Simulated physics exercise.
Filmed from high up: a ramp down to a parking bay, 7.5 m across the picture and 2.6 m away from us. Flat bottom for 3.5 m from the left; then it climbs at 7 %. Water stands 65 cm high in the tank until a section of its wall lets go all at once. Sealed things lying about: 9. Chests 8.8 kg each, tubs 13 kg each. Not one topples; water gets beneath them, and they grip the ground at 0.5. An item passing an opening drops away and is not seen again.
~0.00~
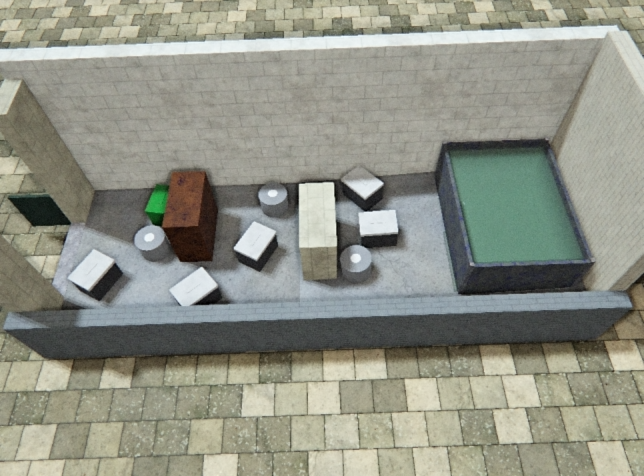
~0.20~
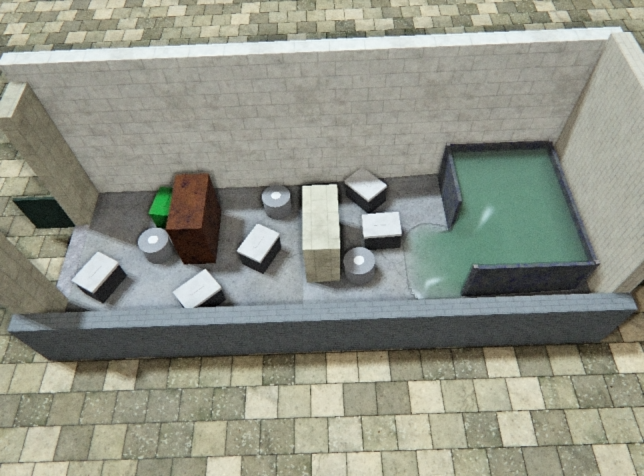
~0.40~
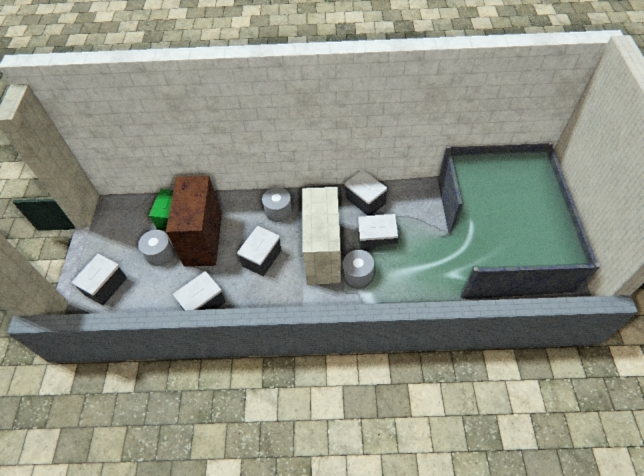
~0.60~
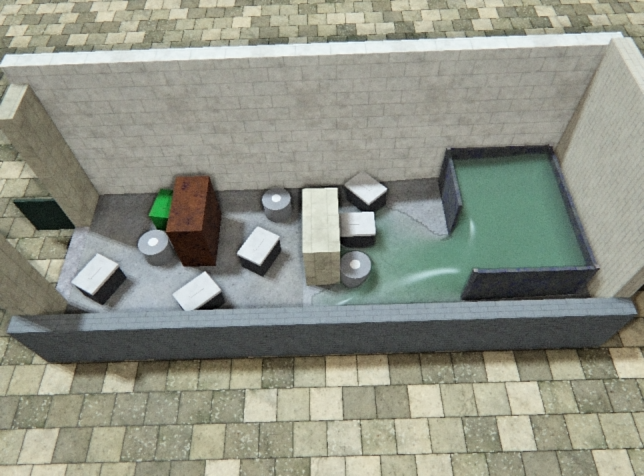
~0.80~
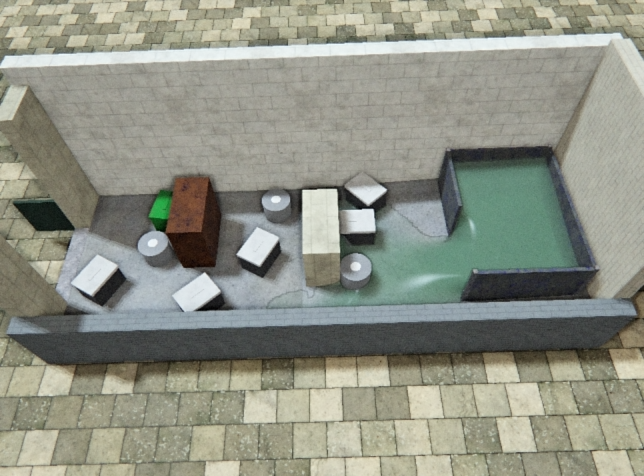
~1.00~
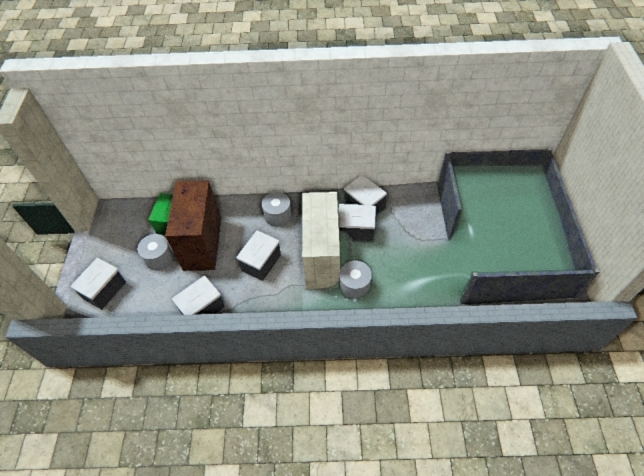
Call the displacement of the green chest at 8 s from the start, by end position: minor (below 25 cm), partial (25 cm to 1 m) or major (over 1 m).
Partial.
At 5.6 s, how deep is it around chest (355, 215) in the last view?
Roughly 8 cm.
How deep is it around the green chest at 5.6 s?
Roughly 10 cm at that moment.
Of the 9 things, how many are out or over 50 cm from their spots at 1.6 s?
Count then: 3.
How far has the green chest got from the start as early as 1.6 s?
About 0 cm by then.
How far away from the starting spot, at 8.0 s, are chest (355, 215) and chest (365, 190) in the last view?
Distances, as listed: 250 cm then 200 cm.
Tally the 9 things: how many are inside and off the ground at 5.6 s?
The number is 4.
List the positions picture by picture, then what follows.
In the first frame, the green chest at (163, 199) rests on the ground; 3.1 m2 under water; 0 of 9 have shifted.
In the second frame, the green chest at (166, 201) rests on the ground; 4.0 m2 under water; 0 of 9 have shifted.
In the third frame, the green chest at (167, 203), on the bottom; 5.2 m2 under water; 1 of 9 have shifted.
In the fourth frame, the green chest at (167, 203) rests on the ground; 6.3 m2 under water; 2 of 9 have shifted.
In the fifth frame, the green chest at (166, 204), on the bottom; 7.0 m2 under water; 2 of 9 have shifted.
In the sixth frame, the green chest at (166, 208), on the bottom; water covers 7.7 m2; 2 of 9 have shifted.
After 1.6 s the green chest is near (166, 208), 0.0 m from its start, aground; 0 of 9 are out; 1 afloat.
After 3.6 s the green chest is near (120, 212), 0.7 m from its start, aground; 3 of 9 are out; 3 afloat.
After 5.6 s the green chest is near (126, 226), 0.7 m from its start, afloat; 3 of 9 are out; 4 afloat.
After 8.0 s the green chest is near (148, 234), 0.6 m from its start, afloat; 3 of 9 are out; 5 afloat.
